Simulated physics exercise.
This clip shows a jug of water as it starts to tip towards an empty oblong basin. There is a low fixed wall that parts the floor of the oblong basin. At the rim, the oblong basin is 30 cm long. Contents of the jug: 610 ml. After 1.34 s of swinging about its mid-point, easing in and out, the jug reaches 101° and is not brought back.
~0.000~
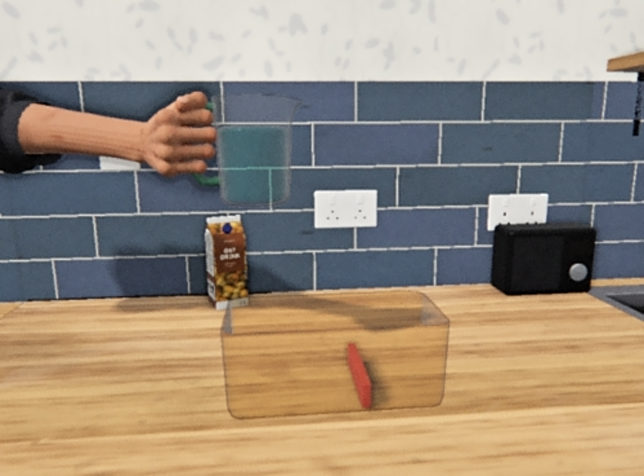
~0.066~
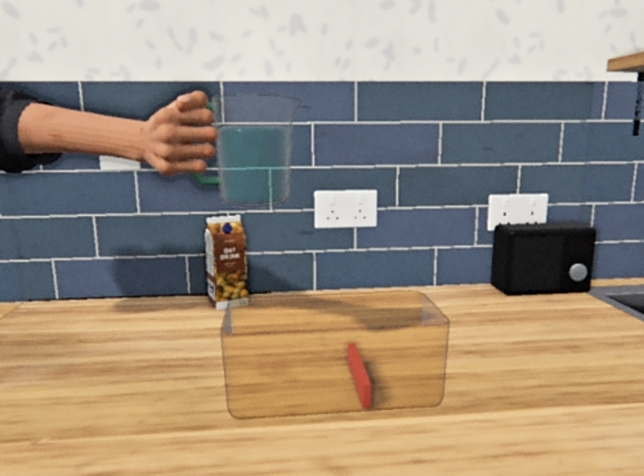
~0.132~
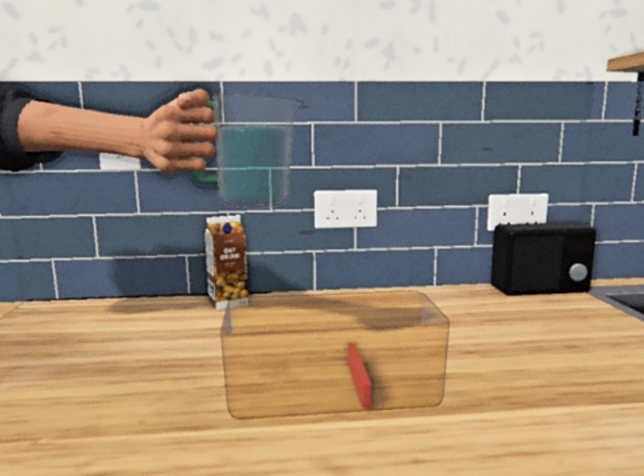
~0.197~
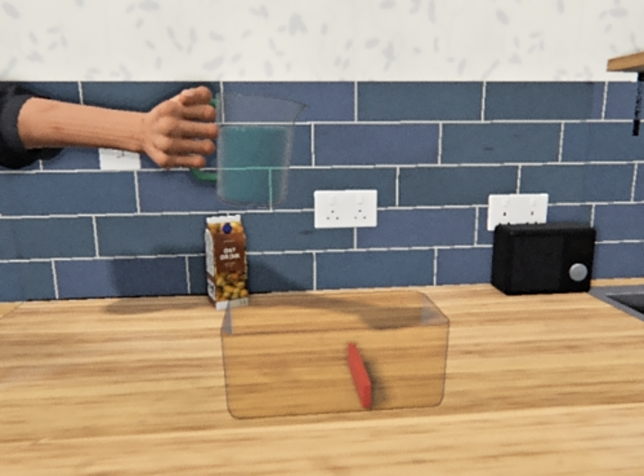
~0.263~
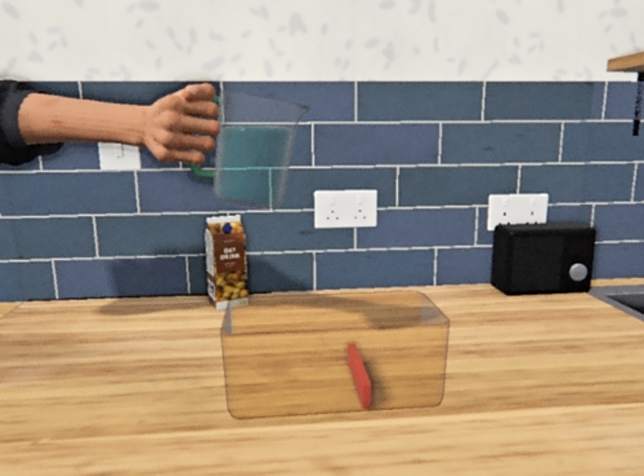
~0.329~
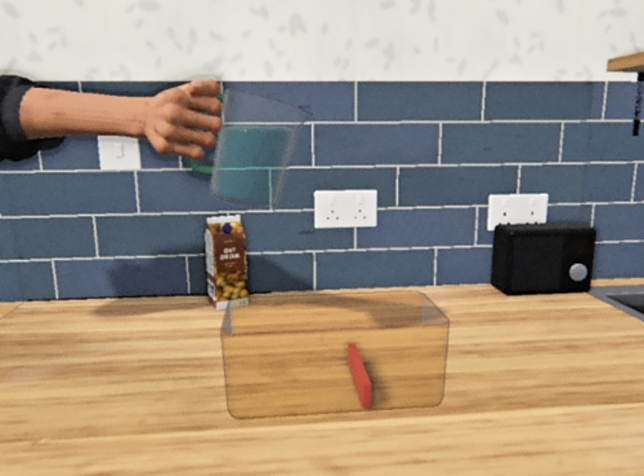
A hand holding a clear jug of bluish water tilts it slightly rightward above a transparent basin on a wooden kitchen counter.
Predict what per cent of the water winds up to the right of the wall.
Roughly 85 per cent is past the wall.
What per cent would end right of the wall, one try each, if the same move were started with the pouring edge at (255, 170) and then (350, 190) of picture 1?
About 10 %, then about 75 %.
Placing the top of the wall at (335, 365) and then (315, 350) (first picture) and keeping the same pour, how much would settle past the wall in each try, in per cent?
I'd say 85 percent on the first go, 90 percent on the next.
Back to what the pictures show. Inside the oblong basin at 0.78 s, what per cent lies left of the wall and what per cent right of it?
0 per cent left and 0 right, roughly.
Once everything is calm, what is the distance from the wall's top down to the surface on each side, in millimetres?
For the left, around 34 mm; for the right, around 0 mm.
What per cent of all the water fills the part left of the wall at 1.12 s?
That share comes to around 1 in a hundred.
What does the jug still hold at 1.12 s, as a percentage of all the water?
About 42 % is still there.
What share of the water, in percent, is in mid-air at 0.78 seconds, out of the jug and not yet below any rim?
It comes to about 8 percent.
By 0.78 s the tilt is 64° and 92 per cent is still to pour, 0 is left of the wall and 0 right of it.
By 1.12 s the tilt is 94° and 42 per cent is still to pour, 1 is left of the wall and 27 right of it.
By 1.46 s the tilt is 101° and 6 per cent is still to pour, 7 is left of the wall and 77 right of it.
By 1.84 s the tilt is 101° and 0 per cent is still to pour, 11 is left of the wall and 85 right of it.
At rest 12 per cent lies left of the wall, 85 right of it and 3 outside.
